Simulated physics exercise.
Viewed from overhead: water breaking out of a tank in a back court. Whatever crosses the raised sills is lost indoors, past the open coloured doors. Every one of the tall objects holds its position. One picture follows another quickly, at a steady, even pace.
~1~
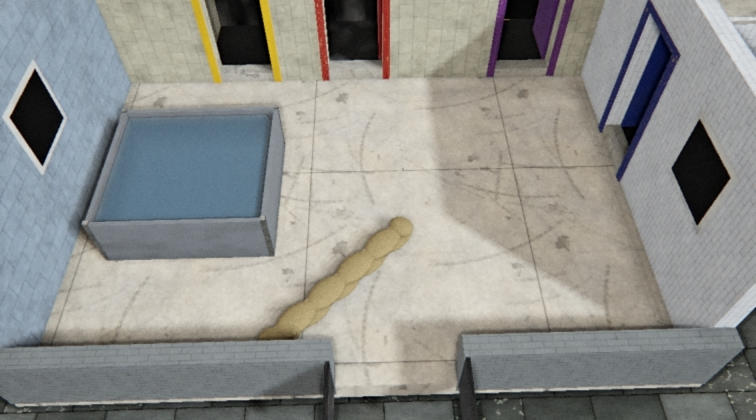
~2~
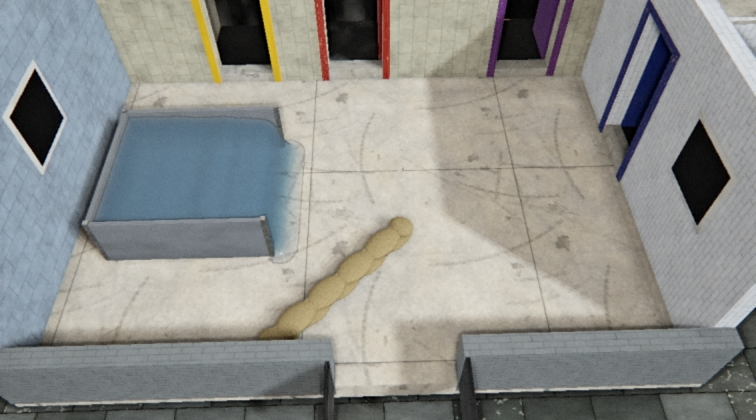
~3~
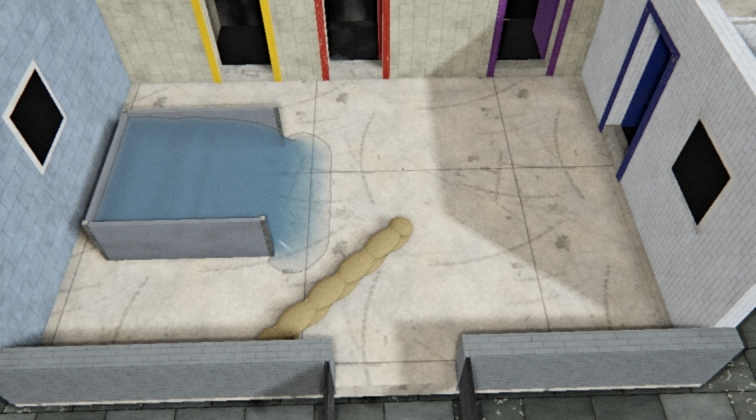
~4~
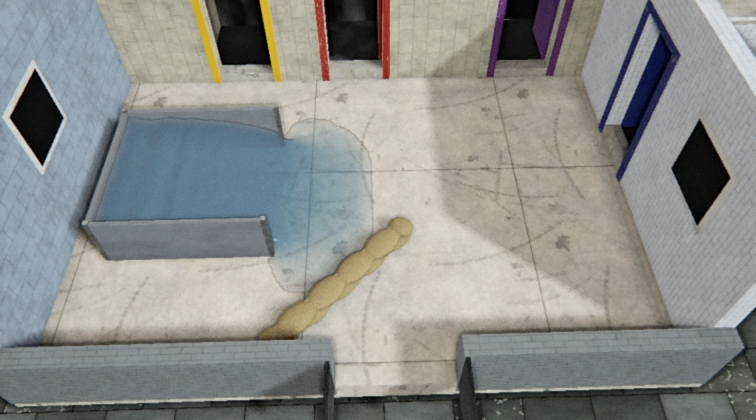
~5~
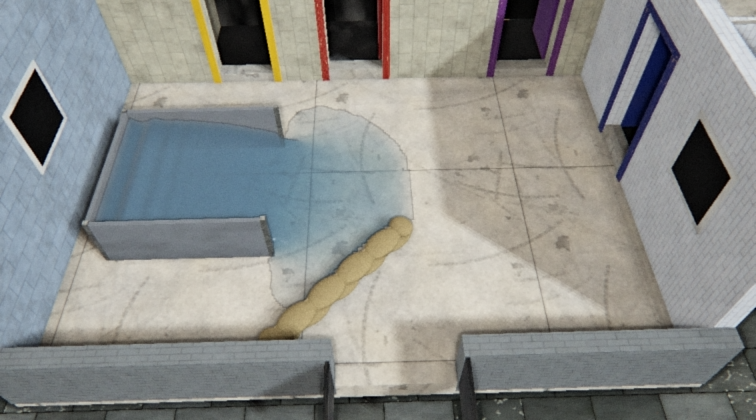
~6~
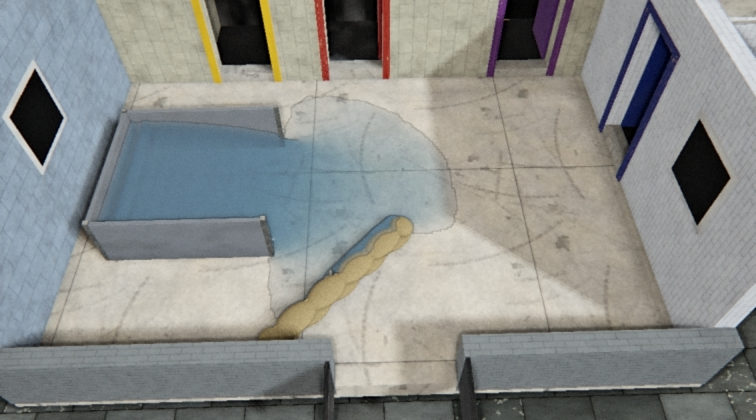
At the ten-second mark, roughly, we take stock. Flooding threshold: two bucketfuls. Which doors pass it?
At the end, the purple door is going to overshoot the allowance; the yellow door is going to stay inside the allowance; the red door is going to stay inside the allowance; the blue door is going to overshoot the allowance.
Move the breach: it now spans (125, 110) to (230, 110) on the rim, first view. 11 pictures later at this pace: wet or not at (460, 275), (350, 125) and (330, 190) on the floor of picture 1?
In that order: Clear, awash, not flooded.
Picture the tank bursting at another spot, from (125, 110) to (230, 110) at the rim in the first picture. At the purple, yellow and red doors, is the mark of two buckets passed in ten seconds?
In order: First the purple one misses the mark, then the yellow one beats the mark, then the red one misses the mark.
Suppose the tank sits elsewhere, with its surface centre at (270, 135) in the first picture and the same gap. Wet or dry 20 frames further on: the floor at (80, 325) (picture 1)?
Unflooded.
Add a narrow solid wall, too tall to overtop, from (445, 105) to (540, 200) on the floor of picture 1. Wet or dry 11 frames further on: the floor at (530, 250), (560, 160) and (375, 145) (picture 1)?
Results in order: Swamped / bone-dry / swamped.
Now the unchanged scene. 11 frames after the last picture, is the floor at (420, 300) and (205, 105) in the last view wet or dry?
Result, in the order given: Wetted / not wetted.
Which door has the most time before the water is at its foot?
My answer: The door marked yellow.
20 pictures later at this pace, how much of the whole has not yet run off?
Near 96 percent, give or take.
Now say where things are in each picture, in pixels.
In the first picture, still water in the tank at (190, 165).
In the second picture, the front is at (275, 260), out from the gap at (274, 186).
In the third picture, water pours out at (274, 187) and has run to (306, 137).
In the fourth picture, water pours out at (274, 188) and has run to (333, 278).
In the fifth picture, the front is at (387, 140), out from the gap at (274, 189).
In the sixth picture, the front is at (439, 159), out from the gap at (274, 189).
A moment on, water covers 45 % of the floor; the purple door not reached, the yellow door not reached, the red door wet at the sill, nothing in, the blue door not reached.
Next, water covers 60 % of the floor; the purple door wet at the sill, nothing in, the yellow door not reached, the red door wet at the sill, nothing in, the blue door over two buckets in.
Then, water covers 70 % of the floor; the purple door over two buckets in, the yellow door not reached, the red door wet at the sill, nothing in, the blue door far over two buckets in.
Later, water covers 85 % of the floor; the purple door far over two buckets in, the yellow door wet at the sill, nothing in, the red door wet at the sill, nothing in, the blue door far over two buckets in.
In the end, water covers 95 % of the floor; the purple door far over two buckets in, the yellow door wet at the sill, nothing in, the red door wet at the sill, nothing in, the blue door far over two buckets in.
